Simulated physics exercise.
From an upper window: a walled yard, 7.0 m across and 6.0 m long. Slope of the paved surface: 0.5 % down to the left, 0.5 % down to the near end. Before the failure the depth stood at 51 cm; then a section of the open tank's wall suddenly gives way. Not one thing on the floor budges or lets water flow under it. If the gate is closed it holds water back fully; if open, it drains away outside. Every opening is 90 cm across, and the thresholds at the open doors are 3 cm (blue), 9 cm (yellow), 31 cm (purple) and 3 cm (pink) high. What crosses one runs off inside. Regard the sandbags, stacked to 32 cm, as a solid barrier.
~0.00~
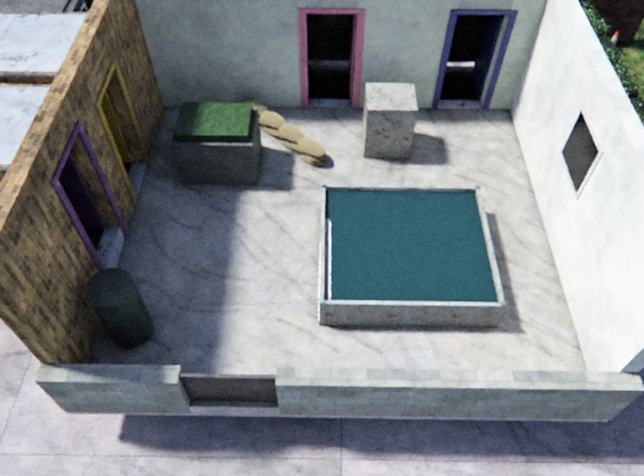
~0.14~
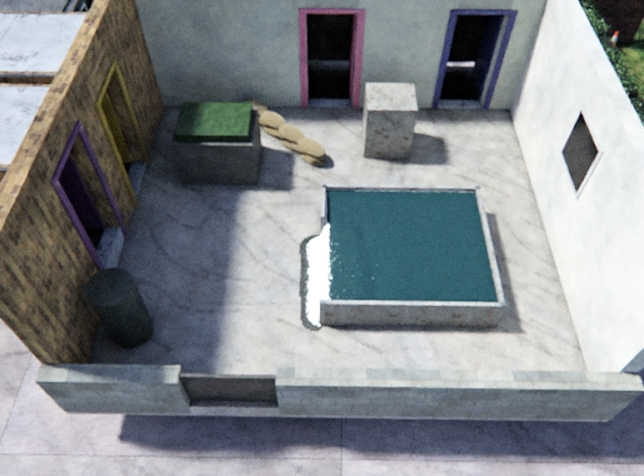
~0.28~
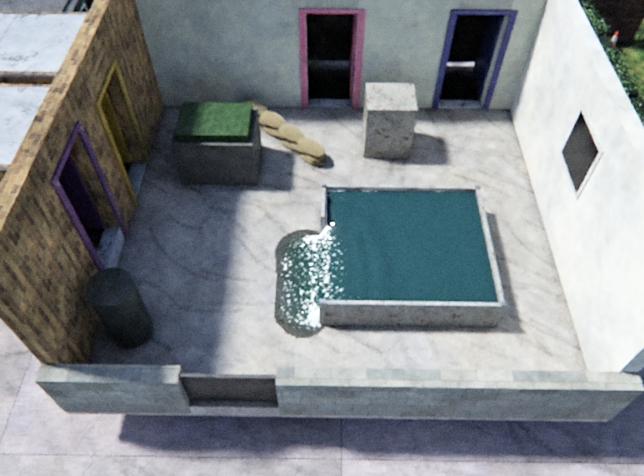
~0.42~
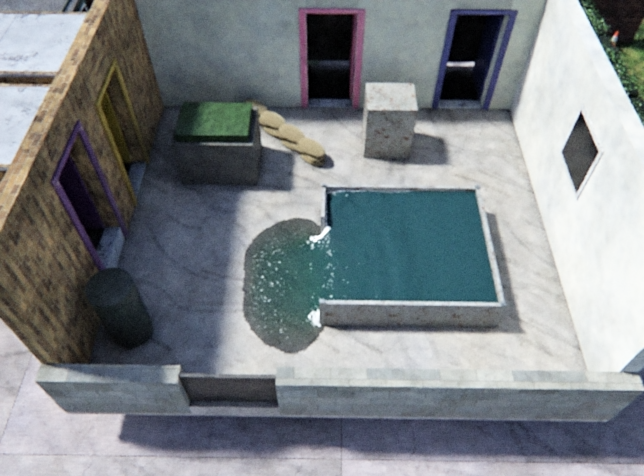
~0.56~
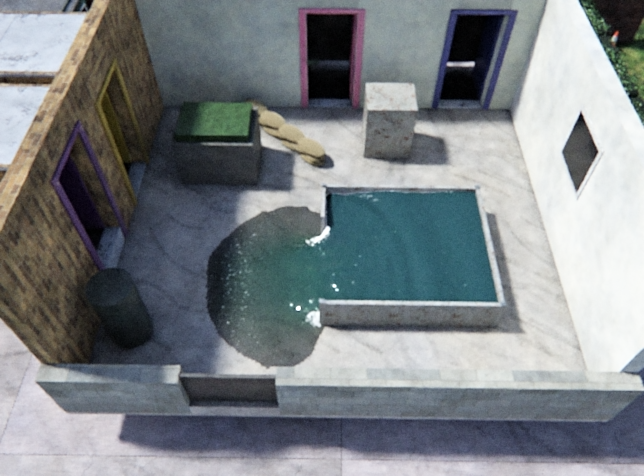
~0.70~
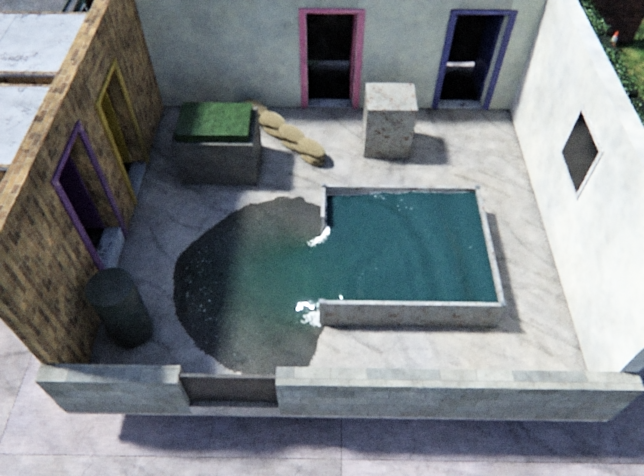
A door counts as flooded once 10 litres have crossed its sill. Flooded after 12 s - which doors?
Blue door: No. Yellow door: Yes. Purple door: No. Pink door: No.
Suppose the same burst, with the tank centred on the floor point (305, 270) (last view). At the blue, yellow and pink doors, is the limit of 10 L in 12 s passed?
Then: Blue past it, yellow above, pink under.
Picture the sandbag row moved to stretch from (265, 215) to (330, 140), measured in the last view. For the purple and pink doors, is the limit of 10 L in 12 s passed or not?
At the purple door the limit is not reached, and at the pink door it is exceeded.
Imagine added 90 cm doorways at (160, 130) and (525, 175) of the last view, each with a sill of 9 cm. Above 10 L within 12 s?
Per doorway, in order: Sufficient / insufficient.
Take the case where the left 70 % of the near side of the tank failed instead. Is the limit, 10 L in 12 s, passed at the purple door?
In that case, purple door: Less than that.
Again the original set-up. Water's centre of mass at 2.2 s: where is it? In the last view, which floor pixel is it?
Near (304, 278).
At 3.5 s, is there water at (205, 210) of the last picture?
By then the spot is drenched.
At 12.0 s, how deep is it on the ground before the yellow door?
Close to 11.0 cm of depth.
After 1.4 s water covers 30 % of the floor and is deepest (29 cm) near (109, 297); blue door not reached, yellow door not reached, purple door 23 cm at the sill, 0 L in, pink door not reached.
After 2.2 s water covers 30 % of the floor and is deepest (40 cm) near (83, 388); blue door not reached, yellow door 12 cm at the sill, 0 L in, purple door 27 cm at the sill, 0 L in, pink door not reached.
After 3.5 s water covers 40 % of the floor and is deepest (34 cm) near (83, 388); blue door not reached, yellow door 14 cm at the sill, 12 L in, purple door 25 cm at the sill, 0 L in, pink door not reached.
After 7.0 s water covers 70 % of the floor and is deepest (20 cm) near (239, 143); blue door not reached, yellow door 14 cm at the sill, 54 L in, purple door 15 cm at the sill, 0 L in, pink door not reached.
After 12.0 s water covers 90 % of the floor and is deepest (13 cm) near (161, 118); blue door 6 cm at the sill, 1 L in, yellow door 11 cm at the sill, 97 L in, purple door 11 cm at the sill, 0 L in, pink door not reached.
